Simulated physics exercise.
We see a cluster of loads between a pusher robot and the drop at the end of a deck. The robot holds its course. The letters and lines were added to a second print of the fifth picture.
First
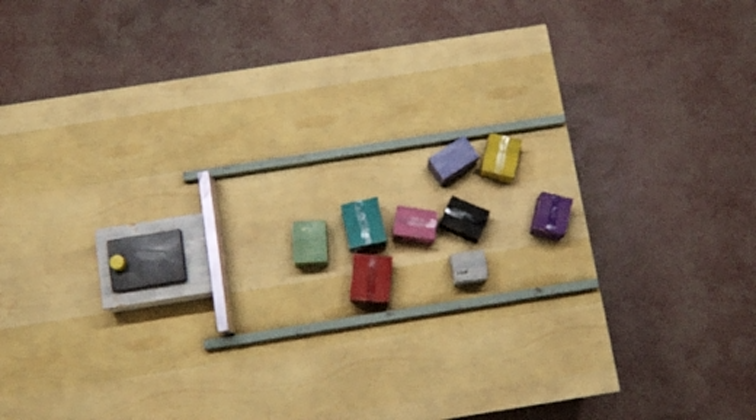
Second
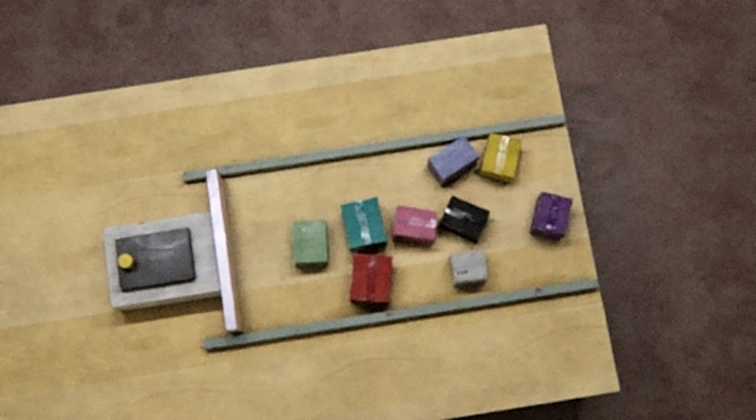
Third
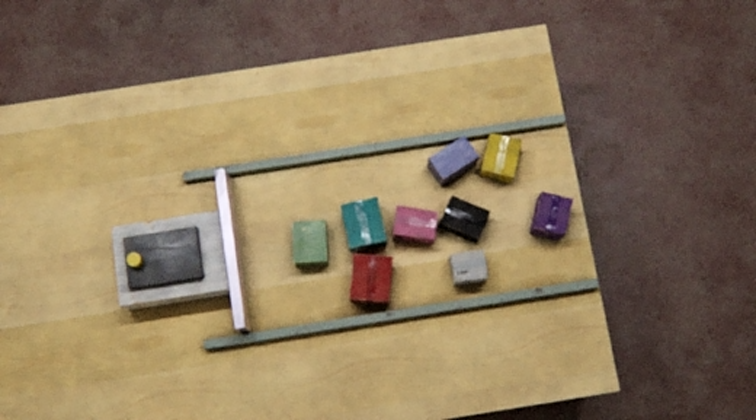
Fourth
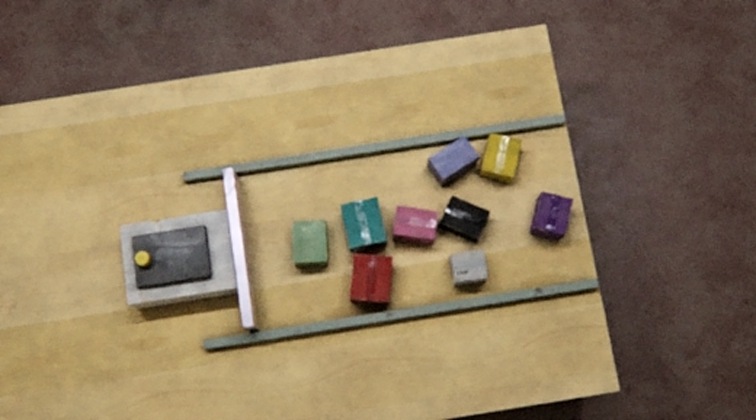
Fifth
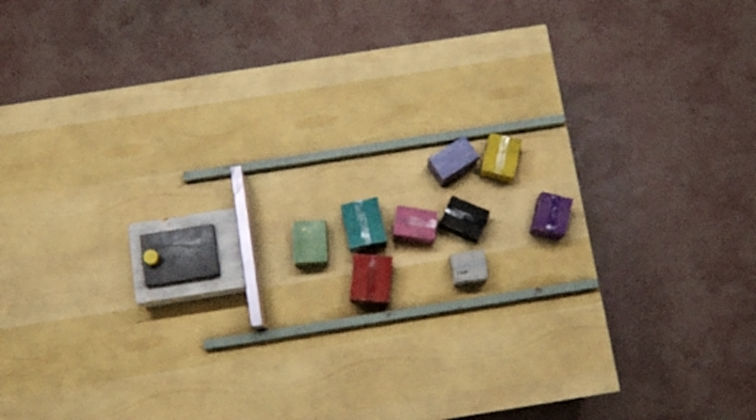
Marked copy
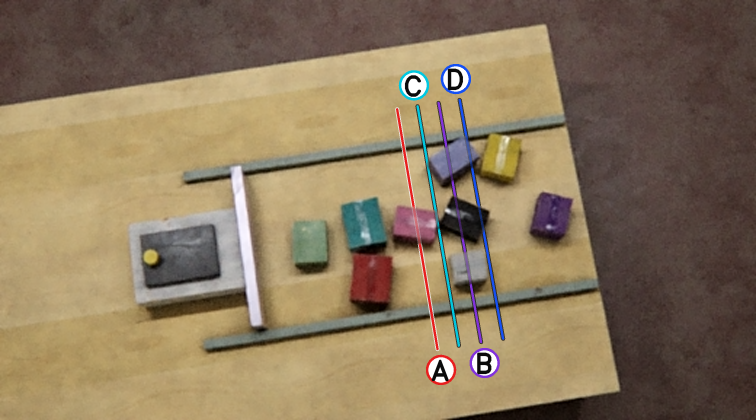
The footage shows a pusher robot with a wide front bar edging slowly to the right between two rails on a wooden deck, while the scattered colored boxes ahead of it stay still and untouched.
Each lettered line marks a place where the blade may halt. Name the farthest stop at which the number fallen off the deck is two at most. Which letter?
As far as mark D.
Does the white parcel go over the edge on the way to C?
No.
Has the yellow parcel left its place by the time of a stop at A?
No.
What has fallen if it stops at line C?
The purple box goes over.
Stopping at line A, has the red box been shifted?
By then, yes.
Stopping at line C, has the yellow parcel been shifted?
By then, no.
On the marked copy, A at (417, 226); B at (459, 220); C at (438, 223); D at (481, 216).
Taking D. A third of the way, robot (271, 241); black parcel (477, 216); red box (381, 281).
Two thirds of the way, robot (356, 228); purple box (580, 218); black parcel (547, 212).
When it is over, robot (421, 218); purple box over the edge; black parcel over the edge; two fallen.
As for the rest, A is within the limit but short; B is within the limit but short; C is within the limit but short.
